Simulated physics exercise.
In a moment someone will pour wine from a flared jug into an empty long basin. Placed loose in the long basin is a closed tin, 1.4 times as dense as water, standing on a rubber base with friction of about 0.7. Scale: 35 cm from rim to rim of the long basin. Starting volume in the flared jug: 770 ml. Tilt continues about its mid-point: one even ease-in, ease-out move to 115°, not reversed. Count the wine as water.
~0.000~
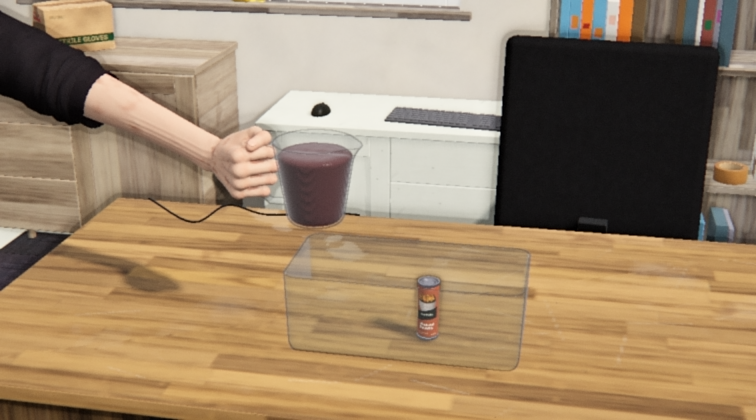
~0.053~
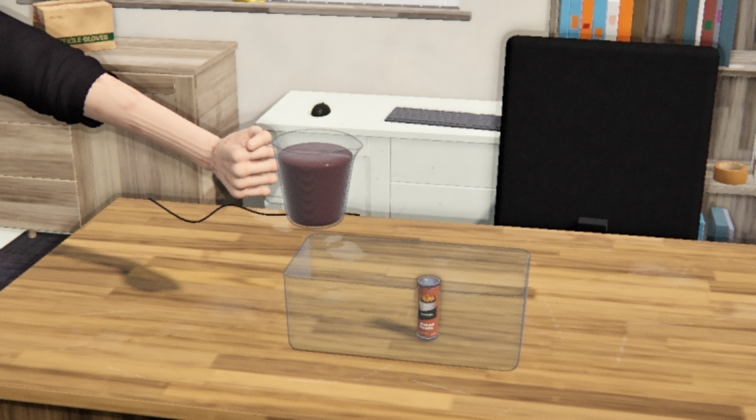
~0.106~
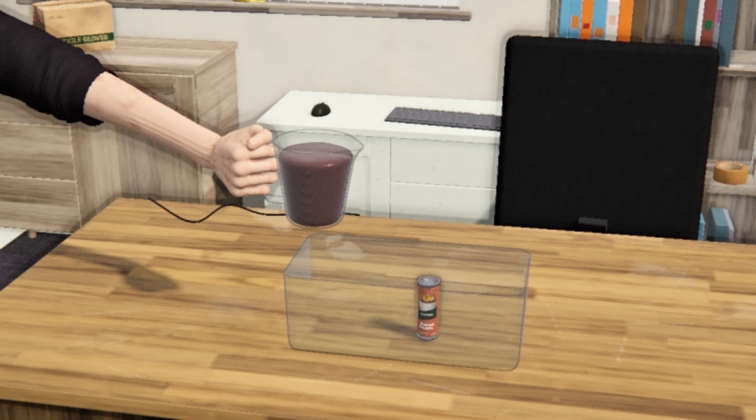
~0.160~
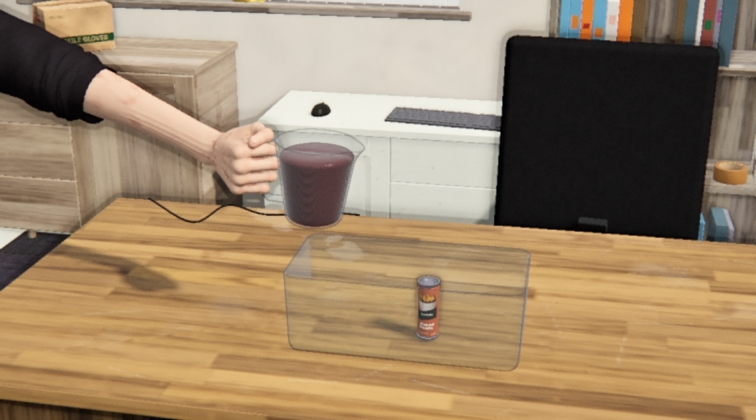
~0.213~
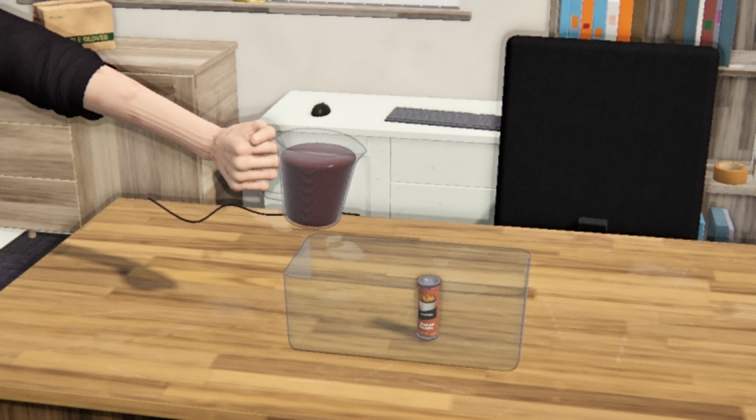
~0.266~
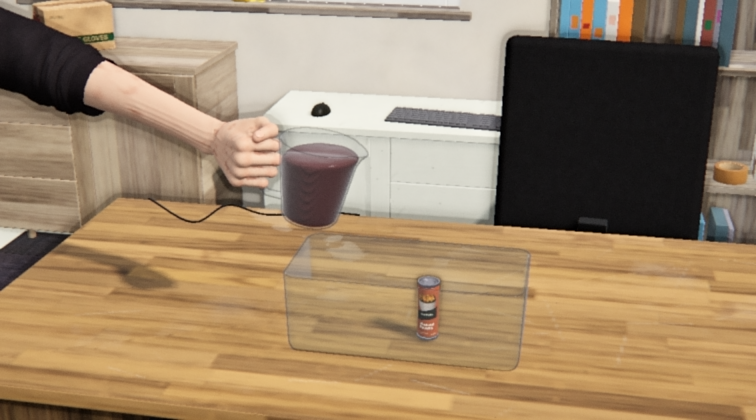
A clear jug of dark purple liquid, gripped by a hand reaching in from the left, stayed level at first, then tilted slightly to the right above a transparent basin with a small can standing inside.
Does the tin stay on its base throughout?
Bet it holds up.
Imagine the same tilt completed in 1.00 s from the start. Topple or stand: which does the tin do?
Outcome - the tin remains standing.
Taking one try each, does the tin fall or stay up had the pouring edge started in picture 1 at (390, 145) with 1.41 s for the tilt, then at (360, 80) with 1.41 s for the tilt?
In the first try it remains standing; in the second it comes down.
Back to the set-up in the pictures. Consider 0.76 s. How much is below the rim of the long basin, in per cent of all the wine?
The basin holds roughly 10 in a hundred parts at that moment.
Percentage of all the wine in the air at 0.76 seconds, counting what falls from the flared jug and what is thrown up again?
16 %.
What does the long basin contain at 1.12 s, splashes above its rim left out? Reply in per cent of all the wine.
The share is close to 76 percent.
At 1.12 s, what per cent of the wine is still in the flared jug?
Around 14 percent of it.
After 0.76 s the tilt is 64° and 74 per cent is still to pour; the tin stands where it began.
After 1.12 s the tilt is 103° and 13 per cent is still to pour; the tin leans 5°.
After 1.50 s the tilt is 115° and 0 per cent is still to pour; the tin stands 1 cm from where it began.
After 1.91 s the tilt is 115° and 0 per cent is still to pour; the tin stands 1 cm from where it began.
In the end the tin stands 1 cm from where it began.
